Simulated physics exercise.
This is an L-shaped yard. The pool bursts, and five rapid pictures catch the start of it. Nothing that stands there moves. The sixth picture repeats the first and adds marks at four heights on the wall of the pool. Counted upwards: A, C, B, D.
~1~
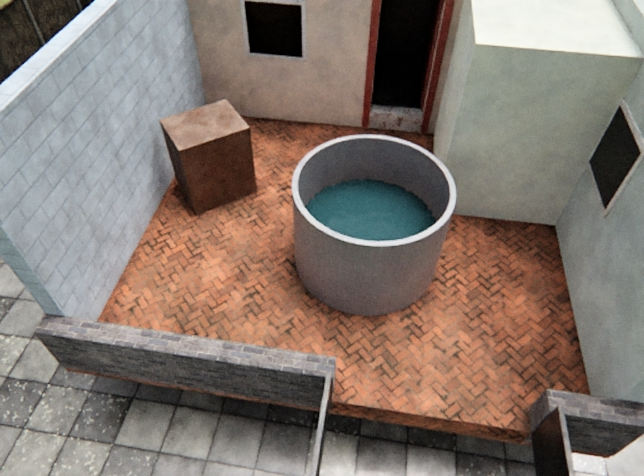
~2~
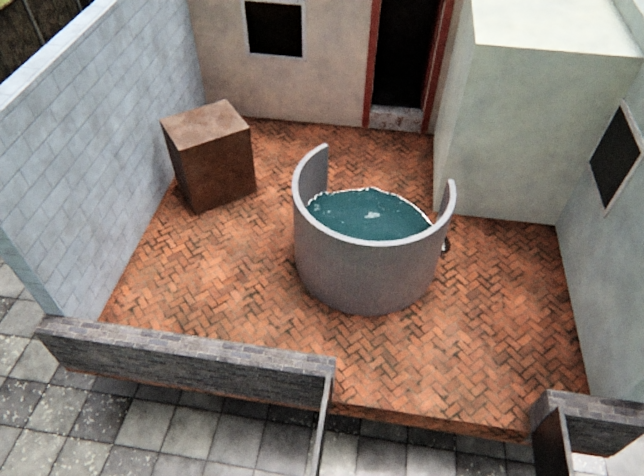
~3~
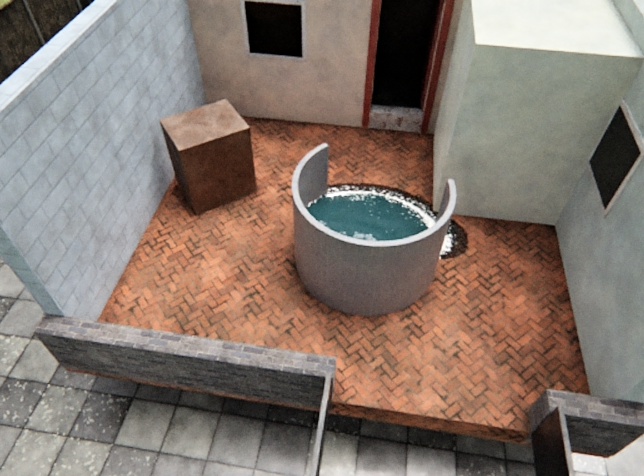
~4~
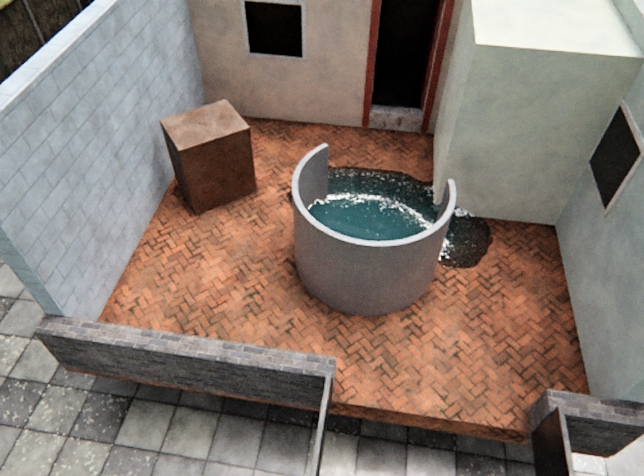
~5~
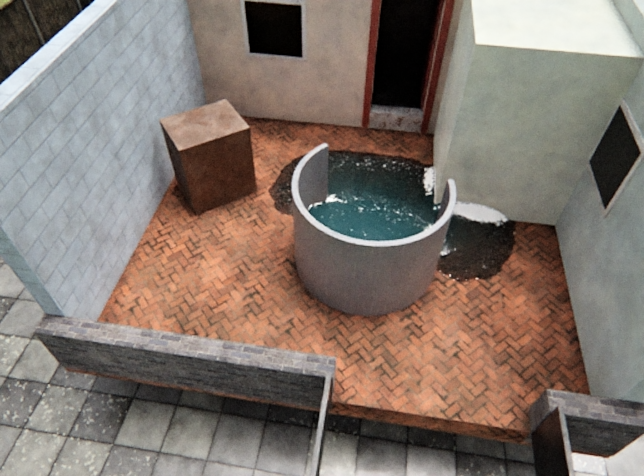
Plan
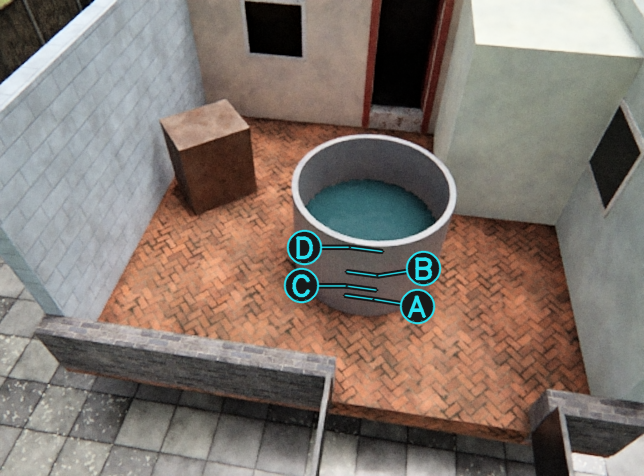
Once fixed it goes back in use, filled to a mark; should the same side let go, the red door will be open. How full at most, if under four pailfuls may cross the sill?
That is line C.
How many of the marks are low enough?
Two.
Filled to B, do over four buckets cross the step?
Yes, it does.
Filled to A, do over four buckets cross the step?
No, not at all.
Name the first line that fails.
B.
On the marked copy, A at (359, 297); B at (362, 273); C at (360, 287); D at (365, 249); from the bottom up A, C, B, D.
With A, nothing gets over.
With B, about 11 bucketfuls get in.
With C, a bucket or two gets in.
With D, dozens of bucketfuls pour in.
